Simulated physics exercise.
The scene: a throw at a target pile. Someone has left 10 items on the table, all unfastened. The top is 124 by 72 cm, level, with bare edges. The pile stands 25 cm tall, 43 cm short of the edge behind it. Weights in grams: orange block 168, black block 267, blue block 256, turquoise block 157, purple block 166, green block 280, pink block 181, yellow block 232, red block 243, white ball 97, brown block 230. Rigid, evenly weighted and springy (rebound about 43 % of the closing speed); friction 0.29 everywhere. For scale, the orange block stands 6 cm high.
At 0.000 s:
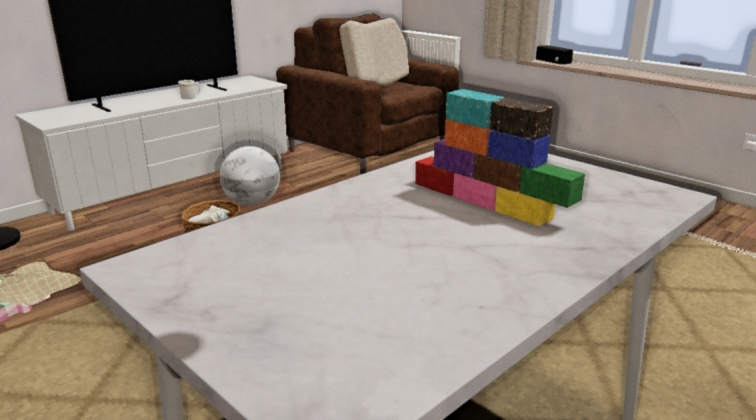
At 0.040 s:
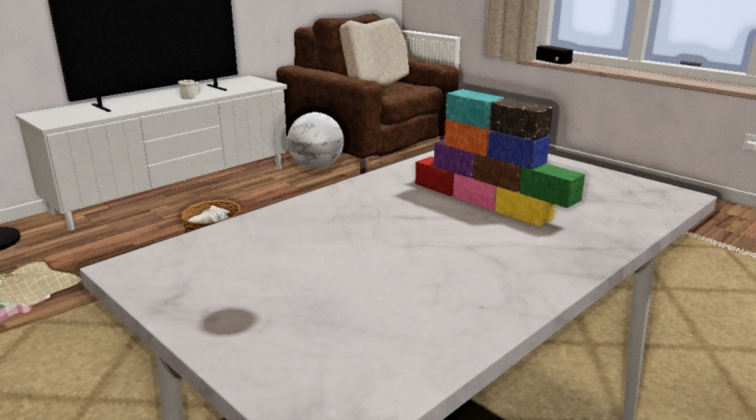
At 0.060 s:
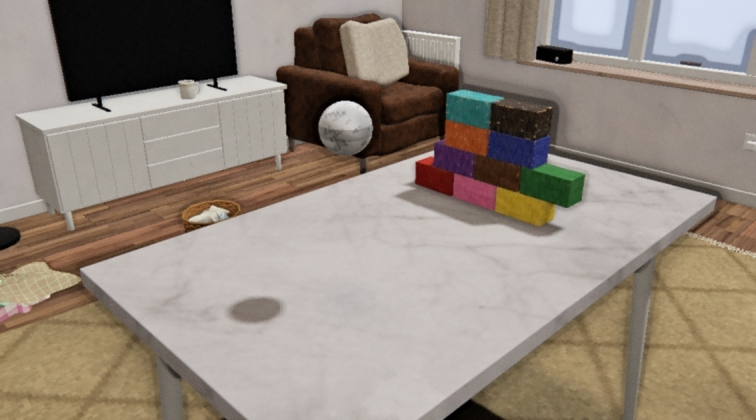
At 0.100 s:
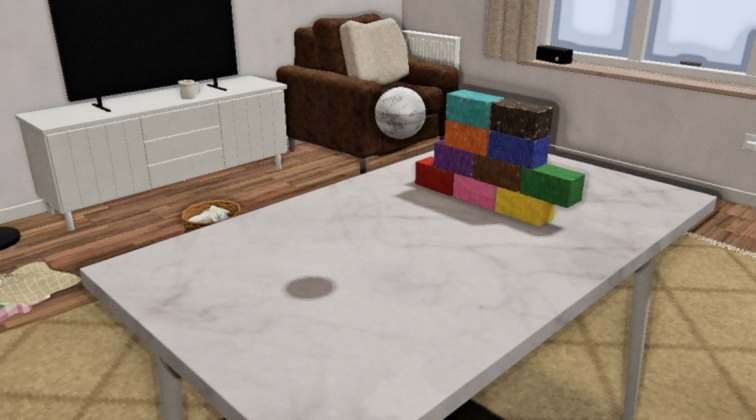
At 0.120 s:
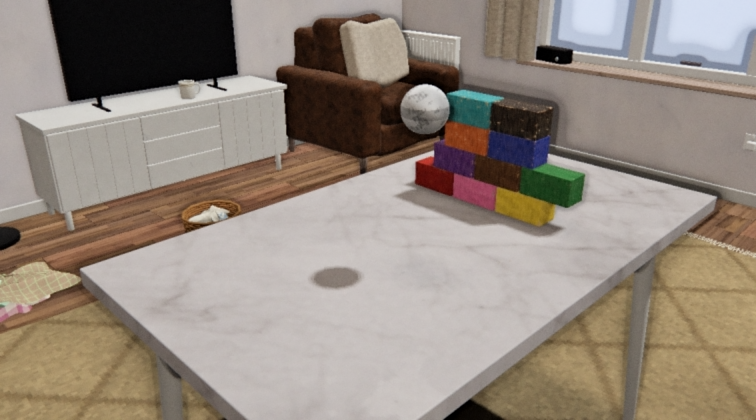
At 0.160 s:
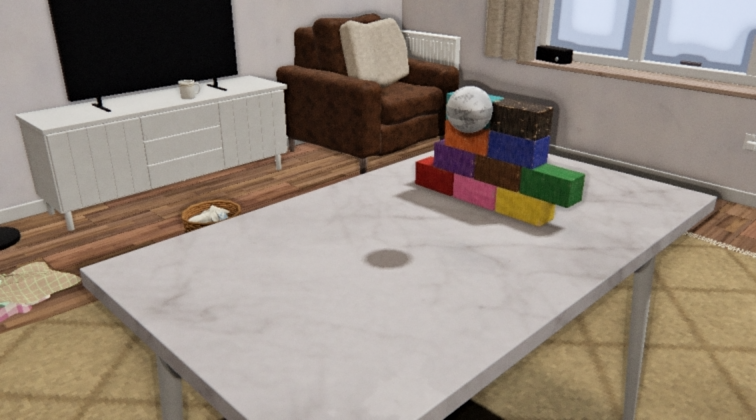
A white ball rose from beyond the far edge of a marble-patterned table and moved through the air to the right, closing in on a stack of colourful blocks that stayed still.
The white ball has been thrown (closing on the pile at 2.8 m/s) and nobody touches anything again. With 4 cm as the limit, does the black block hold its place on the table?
The black block leaves its spot.
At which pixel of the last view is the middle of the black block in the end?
Around (535, 158).
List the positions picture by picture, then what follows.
In the first picture, 63 cm short of the pile; white ball (250, 176); black block (521, 118).
In the second picture, 52 cm short of the pile; white ball (316, 141); turquoise block (474, 109).
In the third picture, 46 cm short of the pile; white ball (345, 129); green block (552, 184).
In the fourth picture, 35 cm short of the pile; white ball (400, 113); yellow block (525, 203).
In the fifth picture, 30 cm short of the pile; white ball (425, 110); brown block (503, 170).
In the sixth picture, 19 cm short of the pile; white ball (469, 110); black block (520, 119).
After 0.46 s, white ball near (586, 219); black block 48° off upright near (552, 139); turquoise block moved 2 cm.
After 0.86 s, white ball near (625, 402); black block on its side near (535, 159); turquoise block moved 2 cm.
In the end (1.3 s), toppled on the table, black block; the other 9 under 4 cm from the start. At the end, from the last picture's camera, black block near (535, 158).
